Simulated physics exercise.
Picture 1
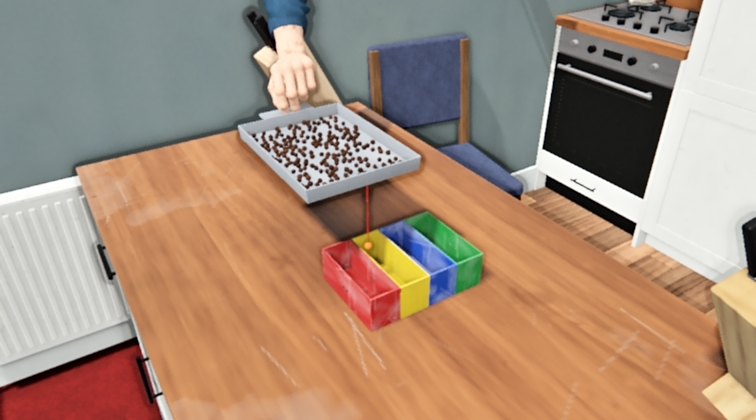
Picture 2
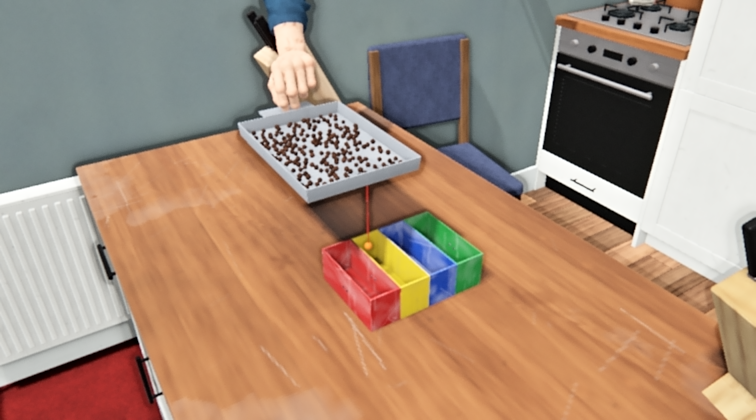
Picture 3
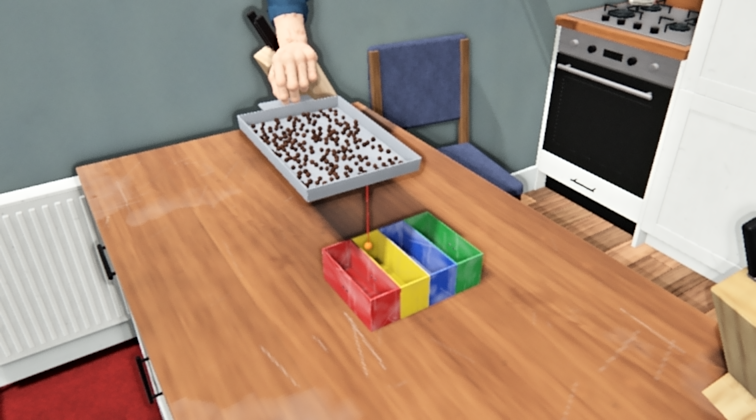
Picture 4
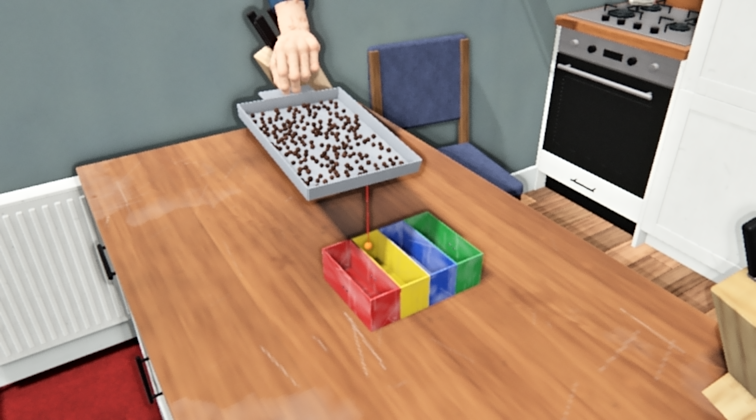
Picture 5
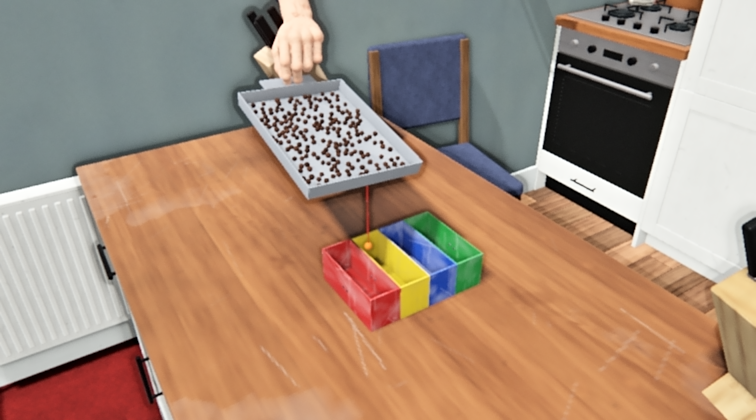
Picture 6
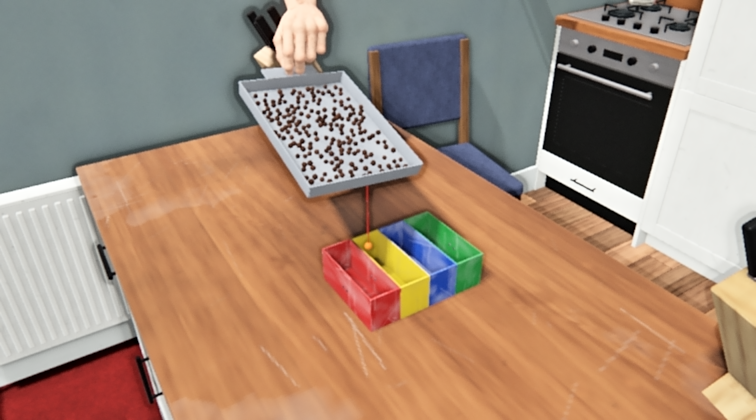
A hand held a grey tray of small brown berries above red, yellow, blue and green compartments on a wooden table, then gradually raised its back end, tilting the tray toward the compartments.
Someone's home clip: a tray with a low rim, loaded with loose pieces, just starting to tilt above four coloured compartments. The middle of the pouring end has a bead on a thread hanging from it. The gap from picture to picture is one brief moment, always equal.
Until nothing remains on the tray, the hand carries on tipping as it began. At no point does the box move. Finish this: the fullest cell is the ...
... Blue one.
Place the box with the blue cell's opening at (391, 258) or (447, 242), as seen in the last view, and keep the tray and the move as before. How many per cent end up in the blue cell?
About 20 per cent, then about 10 per cent.
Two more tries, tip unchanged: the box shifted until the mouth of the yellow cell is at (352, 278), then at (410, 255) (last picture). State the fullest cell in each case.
The first try: The green one. The second: The cell in yellow.
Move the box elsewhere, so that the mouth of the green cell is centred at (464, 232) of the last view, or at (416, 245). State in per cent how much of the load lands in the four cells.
Some 100 and then some 90 per cent.
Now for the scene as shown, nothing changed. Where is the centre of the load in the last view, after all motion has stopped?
Around (420, 281), give or take.
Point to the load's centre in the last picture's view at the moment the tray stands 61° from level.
Around (391, 165).
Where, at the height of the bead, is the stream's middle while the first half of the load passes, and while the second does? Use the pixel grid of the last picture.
Close to (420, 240), then close to (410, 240).
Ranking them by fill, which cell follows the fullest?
The yellow cell.
Just after the last frame, tray tipped steeply; almost all on the tray; just a few in the blue cell; about a tenth falling or outside the box.
A moment on, tray tipped right over; the larger part on the tray; about a tenth in the blue cell; just a few in the green cell; just a few in the yellow cell; just a few falling or outside the box.
Further on, tray tipped past a quarter turn; roughly two thirds in the blue cell; roughly a quarter in the yellow cell; about a tenth in the green cell; about a tenth in the red cell; just a few falling or outside the box.
When it is over, tray tipped past a quarter turn; roughly two thirds in the blue cell; roughly a quarter in the yellow cell; about a tenth in the green cell; about a tenth in the red cell; just a few outside the box.
